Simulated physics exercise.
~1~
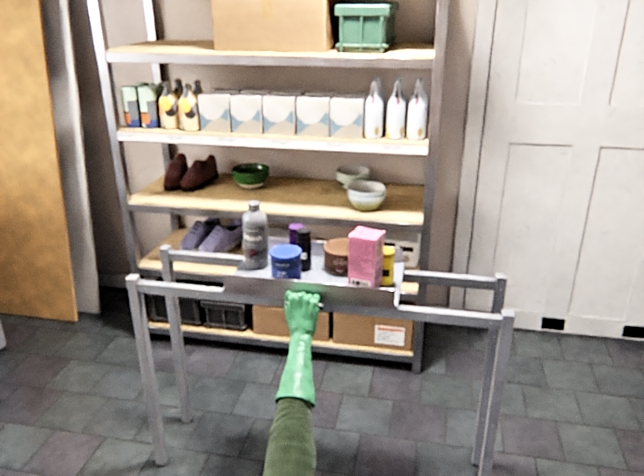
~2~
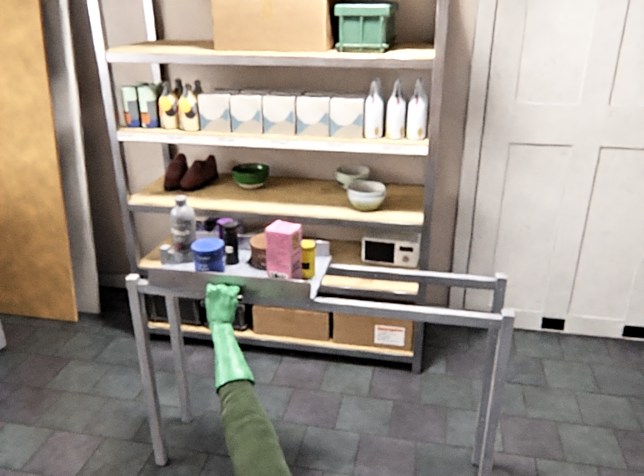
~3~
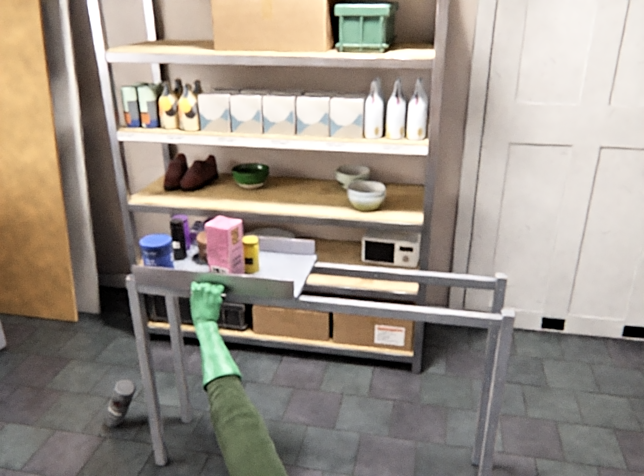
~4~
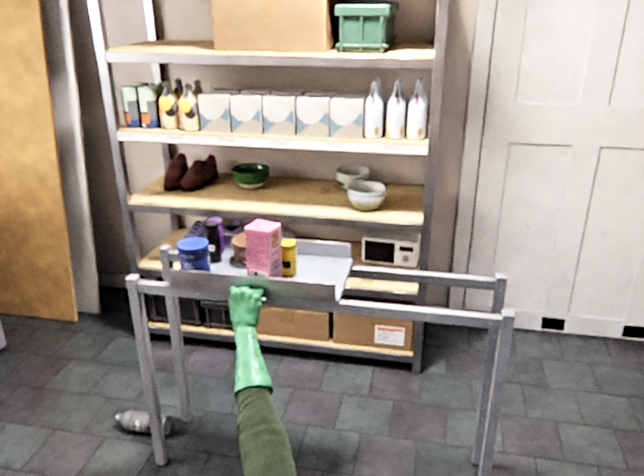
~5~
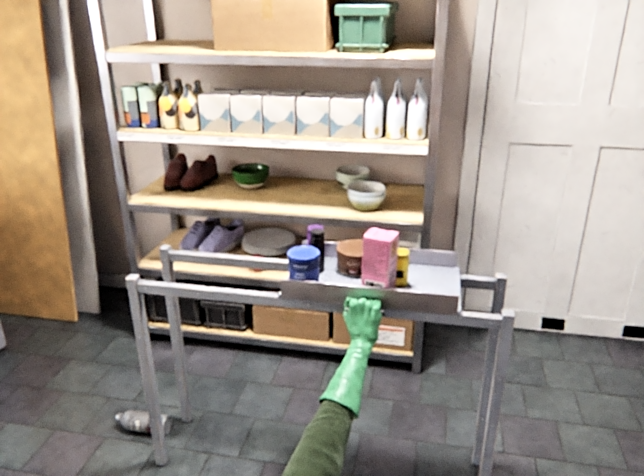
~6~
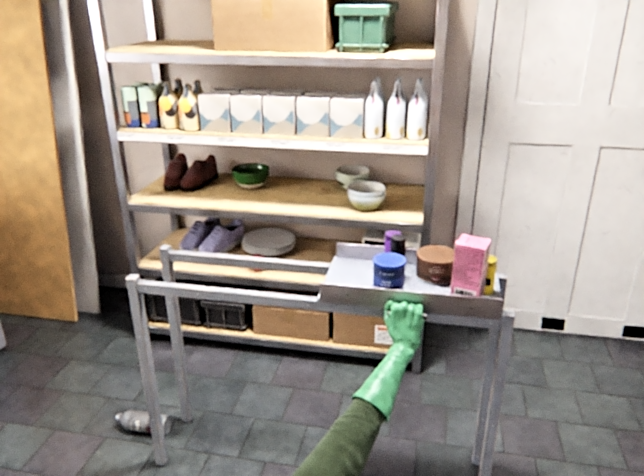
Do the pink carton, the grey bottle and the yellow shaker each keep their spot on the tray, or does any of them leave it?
The pink carton and the yellow shaker keep their spots on the tray. The grey bottle leaves its spot and ends up lying on the floor.
